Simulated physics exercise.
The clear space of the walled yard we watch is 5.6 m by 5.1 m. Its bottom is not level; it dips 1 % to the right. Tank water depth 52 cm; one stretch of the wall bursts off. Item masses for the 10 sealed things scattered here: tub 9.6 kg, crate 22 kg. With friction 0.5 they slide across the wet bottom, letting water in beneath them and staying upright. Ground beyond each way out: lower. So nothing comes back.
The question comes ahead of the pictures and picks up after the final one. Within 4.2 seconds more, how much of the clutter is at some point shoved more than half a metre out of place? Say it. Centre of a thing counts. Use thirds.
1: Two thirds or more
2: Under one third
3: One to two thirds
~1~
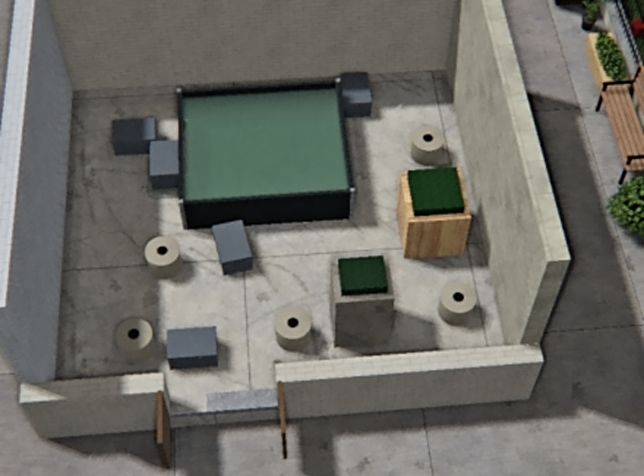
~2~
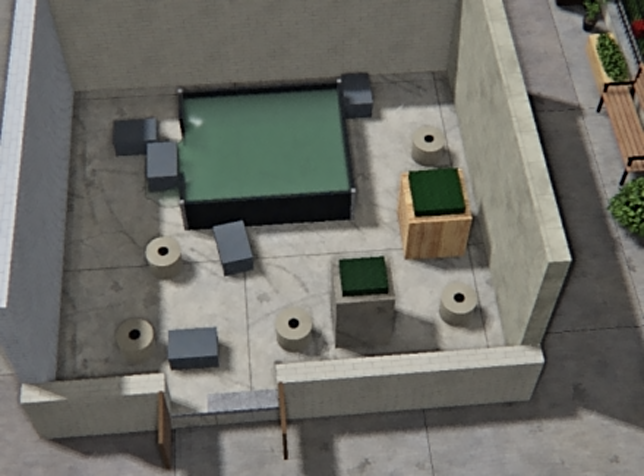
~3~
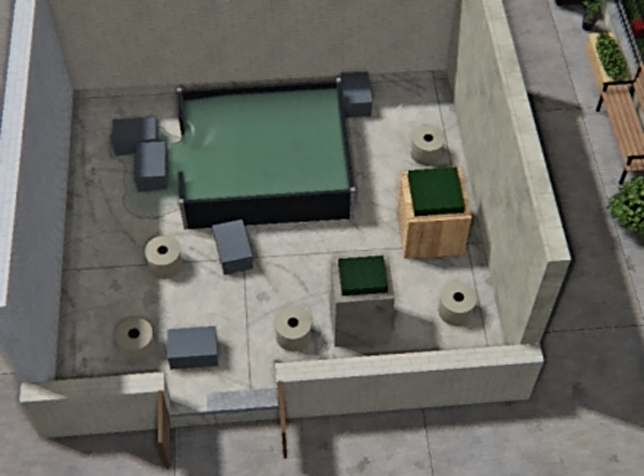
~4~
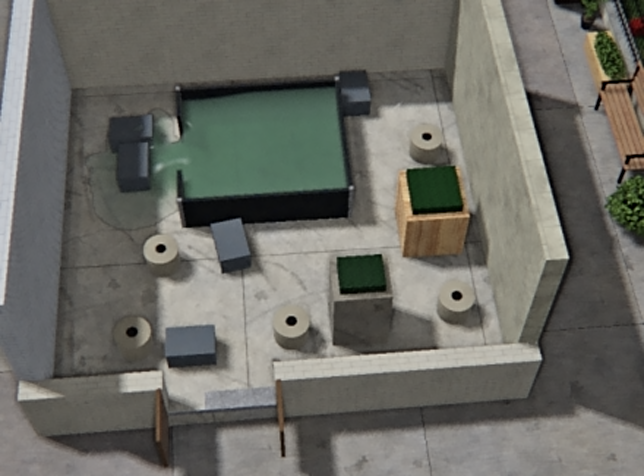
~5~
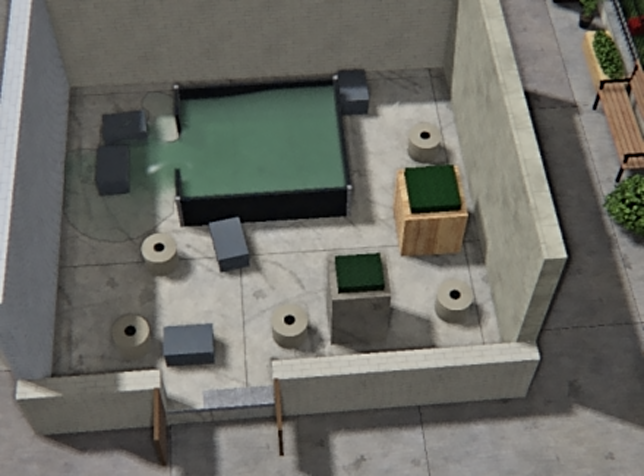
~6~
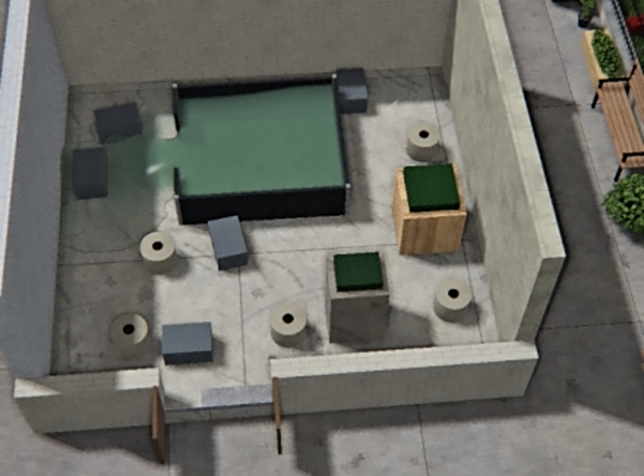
The answer is 3.
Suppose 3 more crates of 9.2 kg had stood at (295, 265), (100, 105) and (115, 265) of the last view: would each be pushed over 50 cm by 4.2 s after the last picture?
Below, above, above.
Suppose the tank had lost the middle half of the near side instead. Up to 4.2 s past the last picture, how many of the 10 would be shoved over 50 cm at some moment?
That would give 5.
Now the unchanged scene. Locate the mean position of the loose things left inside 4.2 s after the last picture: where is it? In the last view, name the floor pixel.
Averaged position, last view: Near pixel (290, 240).
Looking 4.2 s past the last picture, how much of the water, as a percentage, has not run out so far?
I'd say some 98 percent hasn't gone yet.
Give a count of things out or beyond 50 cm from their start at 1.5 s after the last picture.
Tally at that time: 2.
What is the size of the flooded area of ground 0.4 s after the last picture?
About 8.5 m2.
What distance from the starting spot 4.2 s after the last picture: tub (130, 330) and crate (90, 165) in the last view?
First: Gone out. Second: 300 cm.
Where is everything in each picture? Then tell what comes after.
In the first picture, a crate at (165, 157) rests on the ground; a crate at (133, 130), on the bottom; water covers 4.2 m2; 0 of 10 have shifted.
In the second picture, a crate at (162, 159), on the bottom, 5 cm from its start; a crate at (134, 130), on the bottom; 4.6 m2 under water; 1 of 10 have shifted.
In the third picture, a crate at (150, 159), on the bottom, 21 cm from its start; a crate at (134, 129) rests on the ground; 5.2 m2 under water; 1 of 10 have shifted.
In the fourth picture, a crate at (133, 160), on the bottom, 42 cm from its start; a crate at (130, 127) rests on the ground; 6.0 m2 under water; 1 of 10 have shifted.
In the fifth picture, a crate at (112, 163), on the bottom, 69 cm from its start; a crate at (124, 123) rests on the ground, 11 cm from its start; water covers 6.9 m2; 2 of 10 have shifted.
In the sixth picture, a crate at (88, 167), on the bottom, 99 cm from its start; a crate at (117, 117), on the bottom, 24 cm from its start; 7.5 m2 under water; 2 of 10 have shifted.
Then, 0.4 s after the last picture 2 of 10 are over 50 cm from their spots; 1 afloat.
Then, 1.5 s after the last picture 2 of 10 are over 50 cm from their spots; 2 afloat.
Then, 2.8 s after the last picture 3 of 10 are over 50 cm from their spots; 2 afloat.
Then, 4.2 s after the last picture 4 of 10 are over 50 cm from their spots, and 4 have been at some point; 0 afloat.
